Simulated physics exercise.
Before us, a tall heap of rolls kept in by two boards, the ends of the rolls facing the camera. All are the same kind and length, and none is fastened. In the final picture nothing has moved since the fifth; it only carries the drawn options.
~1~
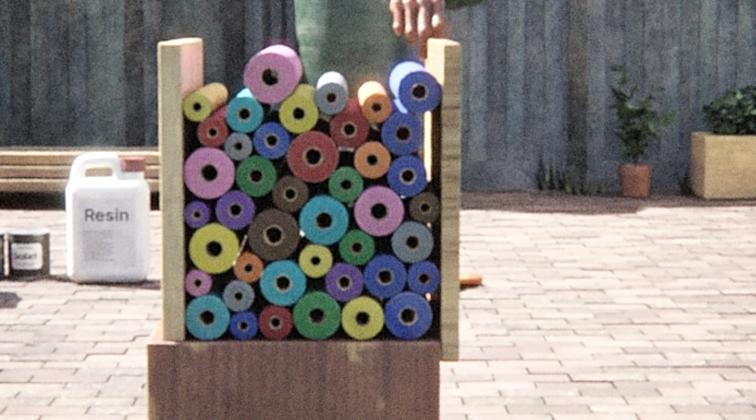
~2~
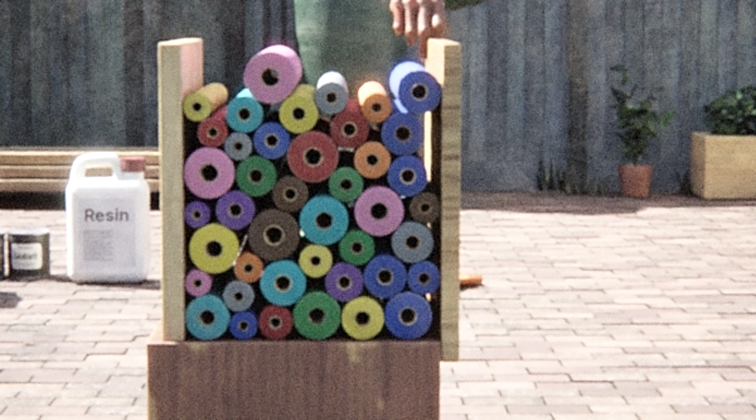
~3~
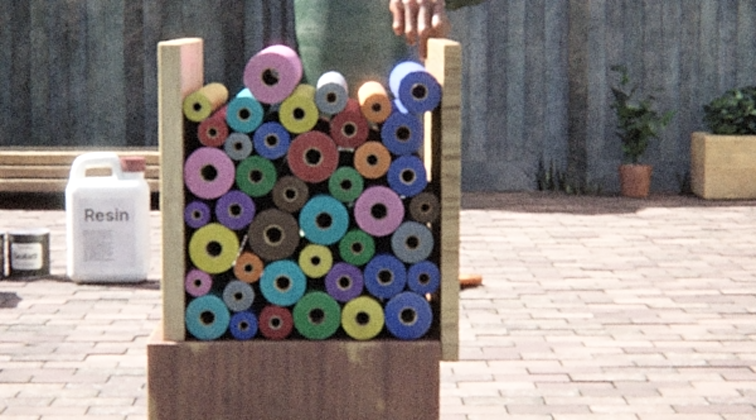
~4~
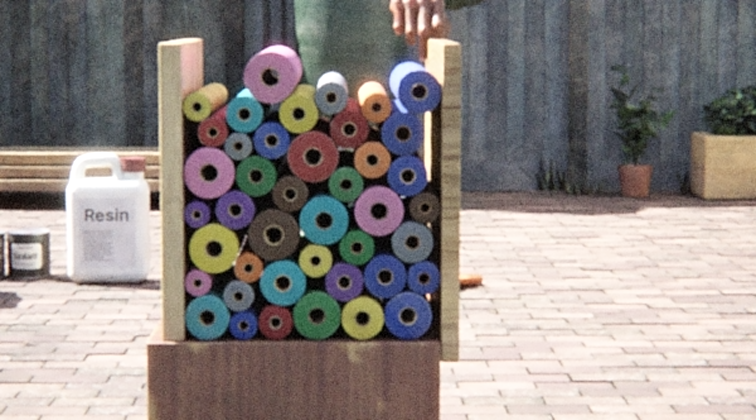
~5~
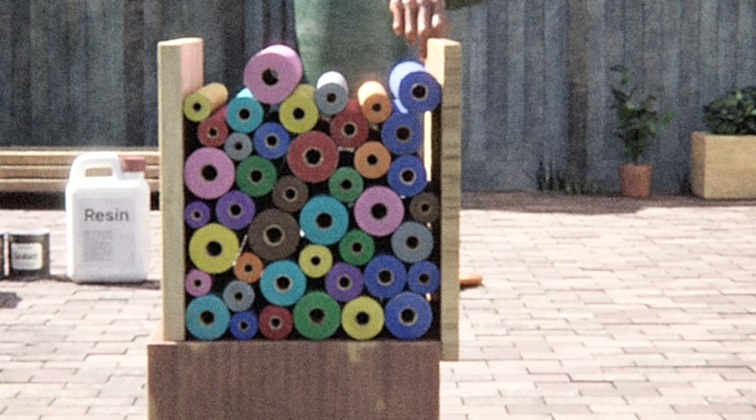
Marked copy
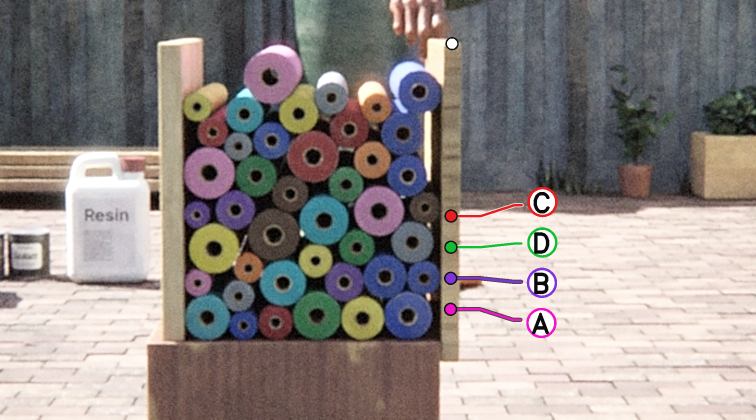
A tall heap of colourful rolls sat stacked between two upright boards, their round ends facing forward, while a person's hand showed behind the top and nothing noticeably moved on the sunny brick patio.
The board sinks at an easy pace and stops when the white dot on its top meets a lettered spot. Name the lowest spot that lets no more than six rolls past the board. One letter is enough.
No lower than C.
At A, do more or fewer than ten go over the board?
It loses more than ten.
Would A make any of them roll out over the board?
Yes.
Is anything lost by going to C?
At C: Yes.
On the copy, A at (450, 309); B at (451, 278); C at (451, 216); D at (451, 247); the white dot at (452, 44).
On C. First, top of the board (442, 128).
Then, top of the board (442, 215).
Finally, top of the board (442, 215), four out over the board.
By contrast, A more than six out over the board; B more than six out over the board; D more than six out over the board.
